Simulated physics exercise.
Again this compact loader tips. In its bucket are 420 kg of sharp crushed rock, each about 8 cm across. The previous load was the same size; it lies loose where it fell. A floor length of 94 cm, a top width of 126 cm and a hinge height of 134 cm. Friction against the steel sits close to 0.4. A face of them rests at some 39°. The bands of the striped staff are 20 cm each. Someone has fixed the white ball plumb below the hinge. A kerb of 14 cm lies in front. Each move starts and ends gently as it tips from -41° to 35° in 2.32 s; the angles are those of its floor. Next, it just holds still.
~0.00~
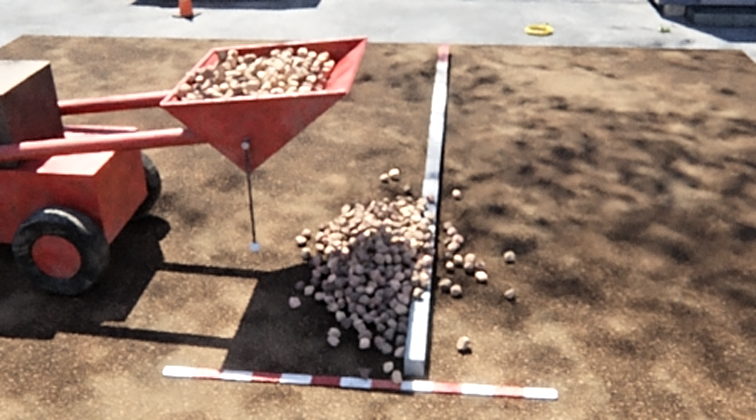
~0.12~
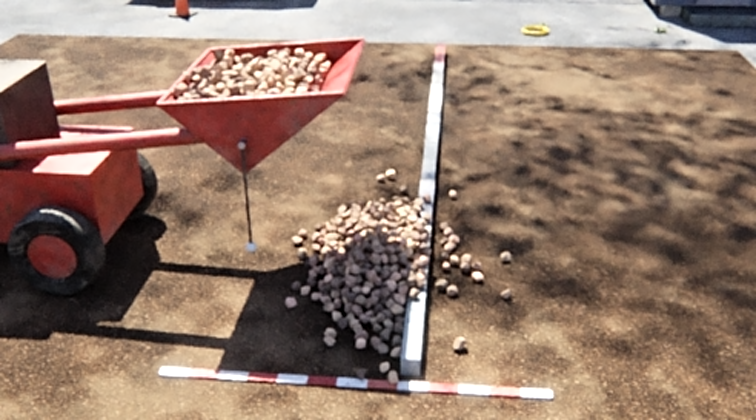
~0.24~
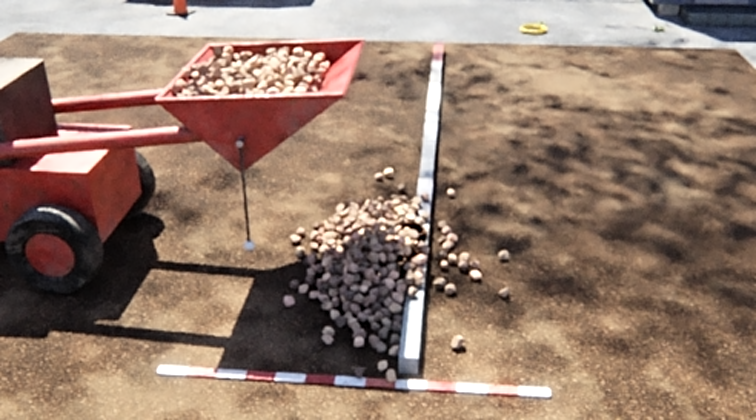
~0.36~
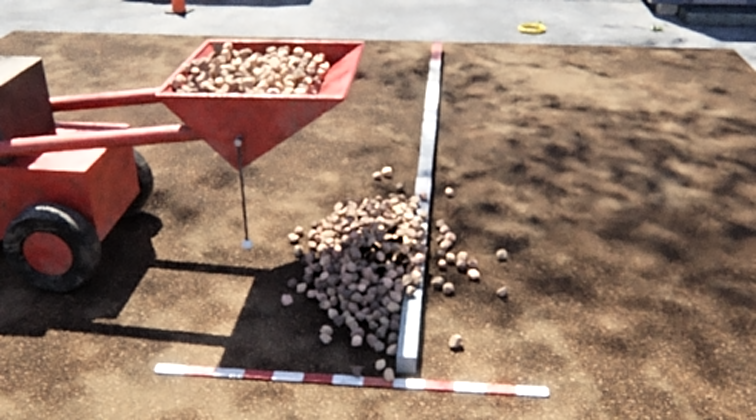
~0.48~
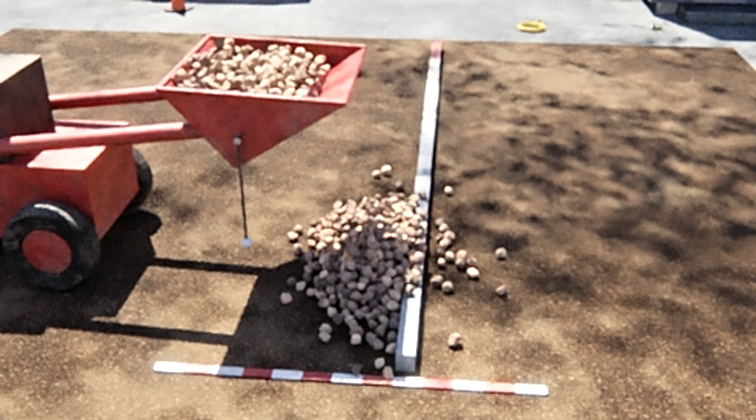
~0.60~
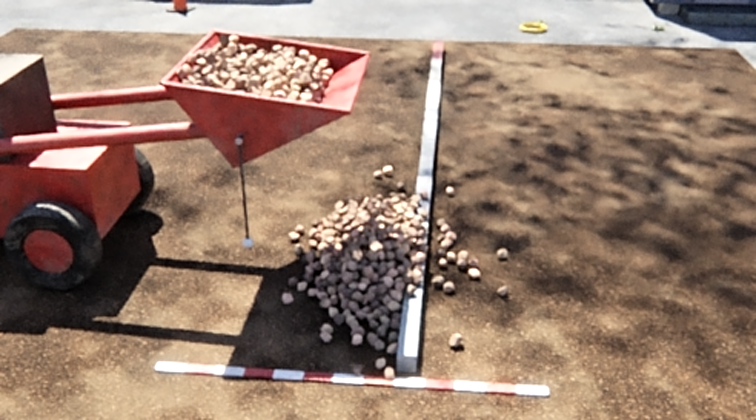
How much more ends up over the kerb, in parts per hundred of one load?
Close to 27 parts in a hundred.
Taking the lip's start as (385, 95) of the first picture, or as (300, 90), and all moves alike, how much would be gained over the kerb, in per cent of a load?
75 % and 0 %.
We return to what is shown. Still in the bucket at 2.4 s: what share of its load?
Close to 45 in a hundred is still held.
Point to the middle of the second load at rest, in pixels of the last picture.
Roughly at pixel (386, 244).
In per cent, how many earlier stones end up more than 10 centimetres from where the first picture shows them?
5 %.
After 1.7 s the floor is at 23°; in per cent of one load, 99 in the bucket, 97 on this side of the kerb, 3 over the kerb; the foremost stones are at (473, 274).
After 2.4 s the floor is at 35°; in per cent of one load, 43 in the bucket, 153 on this side of the kerb, 4 over the kerb; the foremost stones are at (473, 274).
After 2.8 s the floor is at 35°; in per cent of one load, 12 in the bucket, 172 on this side of the kerb, 16 over the kerb; the foremost stones are at (490, 255).
After 5.5 s the floor is at 35°; in per cent of one load, 0 in the bucket, 169 on this side of the kerb, 31 over the kerb; the foremost stones are at (519, 243). Net gain over the kerb, 27.
